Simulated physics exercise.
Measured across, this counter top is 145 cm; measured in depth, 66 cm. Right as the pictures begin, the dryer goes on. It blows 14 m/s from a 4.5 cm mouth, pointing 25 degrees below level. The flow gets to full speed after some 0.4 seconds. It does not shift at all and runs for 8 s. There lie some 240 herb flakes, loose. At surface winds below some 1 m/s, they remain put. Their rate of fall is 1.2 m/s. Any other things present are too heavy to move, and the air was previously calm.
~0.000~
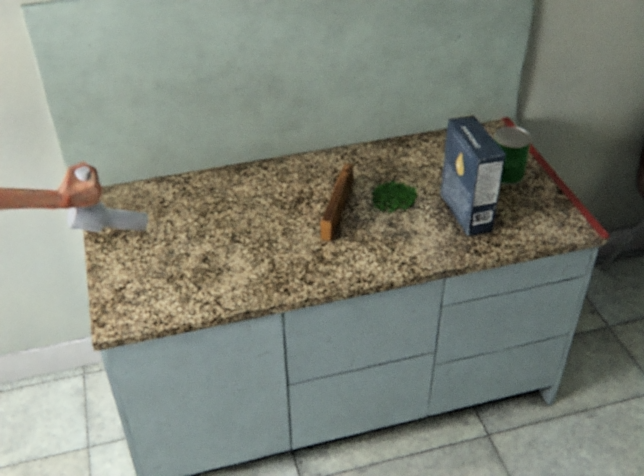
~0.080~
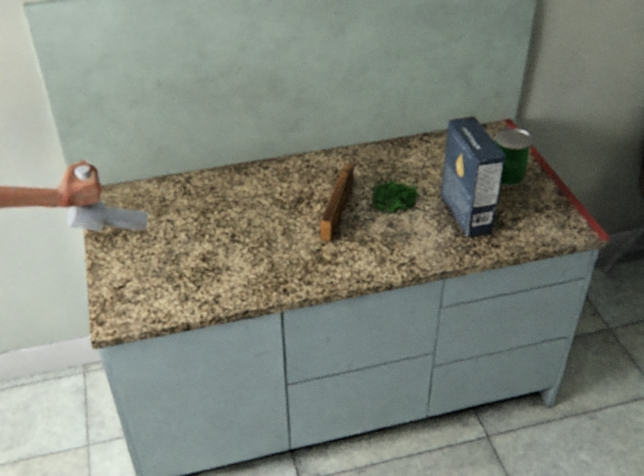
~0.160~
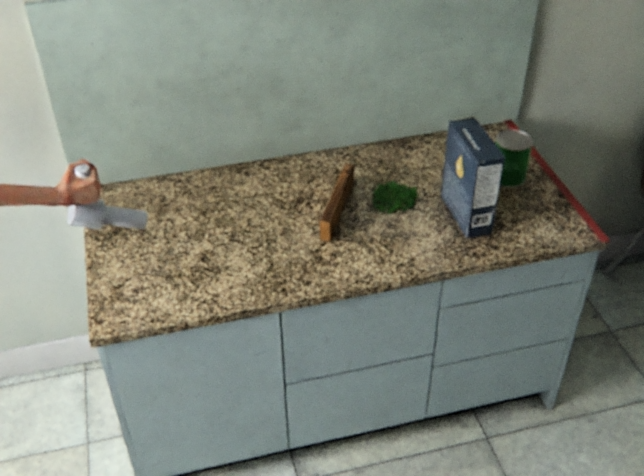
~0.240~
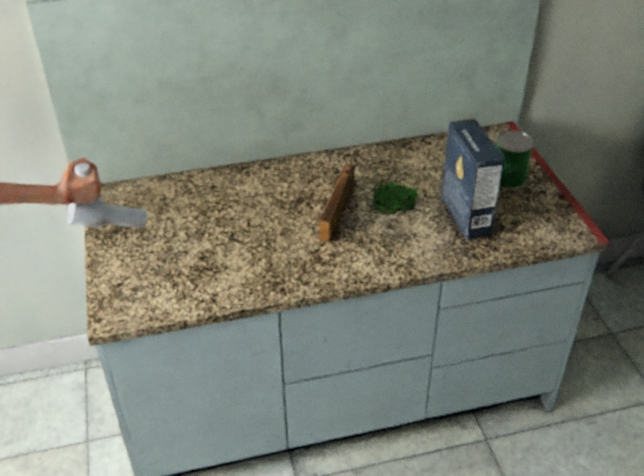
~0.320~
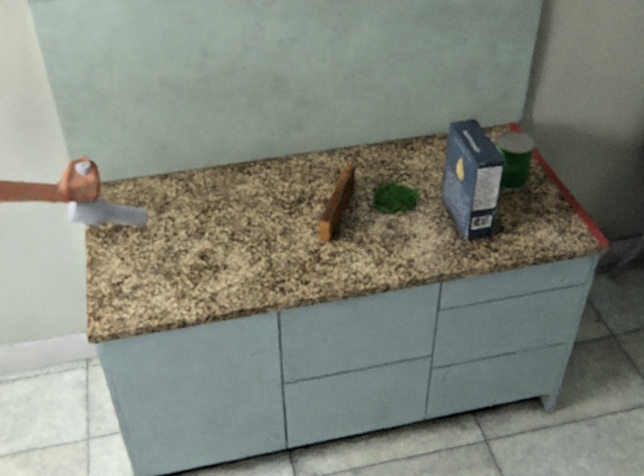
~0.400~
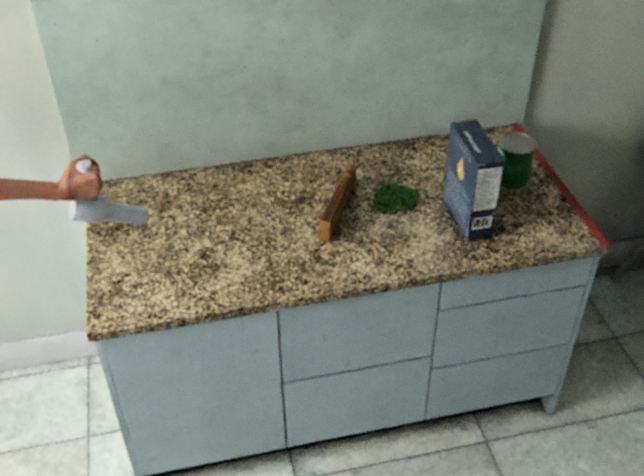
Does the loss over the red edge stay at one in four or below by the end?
Yes, it stays at or below one in four.
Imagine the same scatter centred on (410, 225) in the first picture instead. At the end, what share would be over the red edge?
I'd expect around 0 percent of them to end up there.
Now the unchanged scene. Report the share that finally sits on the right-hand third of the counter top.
Something close to 10 % ends up there.
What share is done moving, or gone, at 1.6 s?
Roughly 100 per cent of them.
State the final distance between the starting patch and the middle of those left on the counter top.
That works out close to 0 centimetres.
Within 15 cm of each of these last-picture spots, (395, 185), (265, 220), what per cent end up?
Estimates in listed order: 100 %; 0 %.
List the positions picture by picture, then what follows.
The middle of the herb flakes is near (396, 196), none has stirred yet and the mouth of the dryer is at (145, 222), in the first frame.
The middle of the herb flakes is near (397, 196), none has stirred yet and the red edge is centred on (555, 173), in the second frame.
The middle of the herb flakes is near (397, 197), none has stirred yet, the top of a board is at (338, 191) and the top of a carton is at (476, 138), in the third frame.
The middle of the herb flakes is near (397, 198) and none has stirred yet, in the fourth frame.
The middle of the herb flakes is near (397, 198) and none has stirred yet, in the fifth frame.
The middle of the herb flakes is near (398, 198) and none has stirred yet, in the sixth frame.
After 1.6 s, 2 % are on the move or not yet settled, 0 % are over the red edge; the middle of those still in play is near (398, 198).
After 2.6 s, 2 % are on the move or not yet settled, 0 % are over the red edge; the middle of those still in play is near (398, 198).
After 4.4 s, 2 % are on the move or not yet settled, 0 % are over the red edge; the middle of those still in play is near (398, 198).
After 8.0 s, at the end, 0 % are over the red edge; the middle of those still in play is near (398, 198).
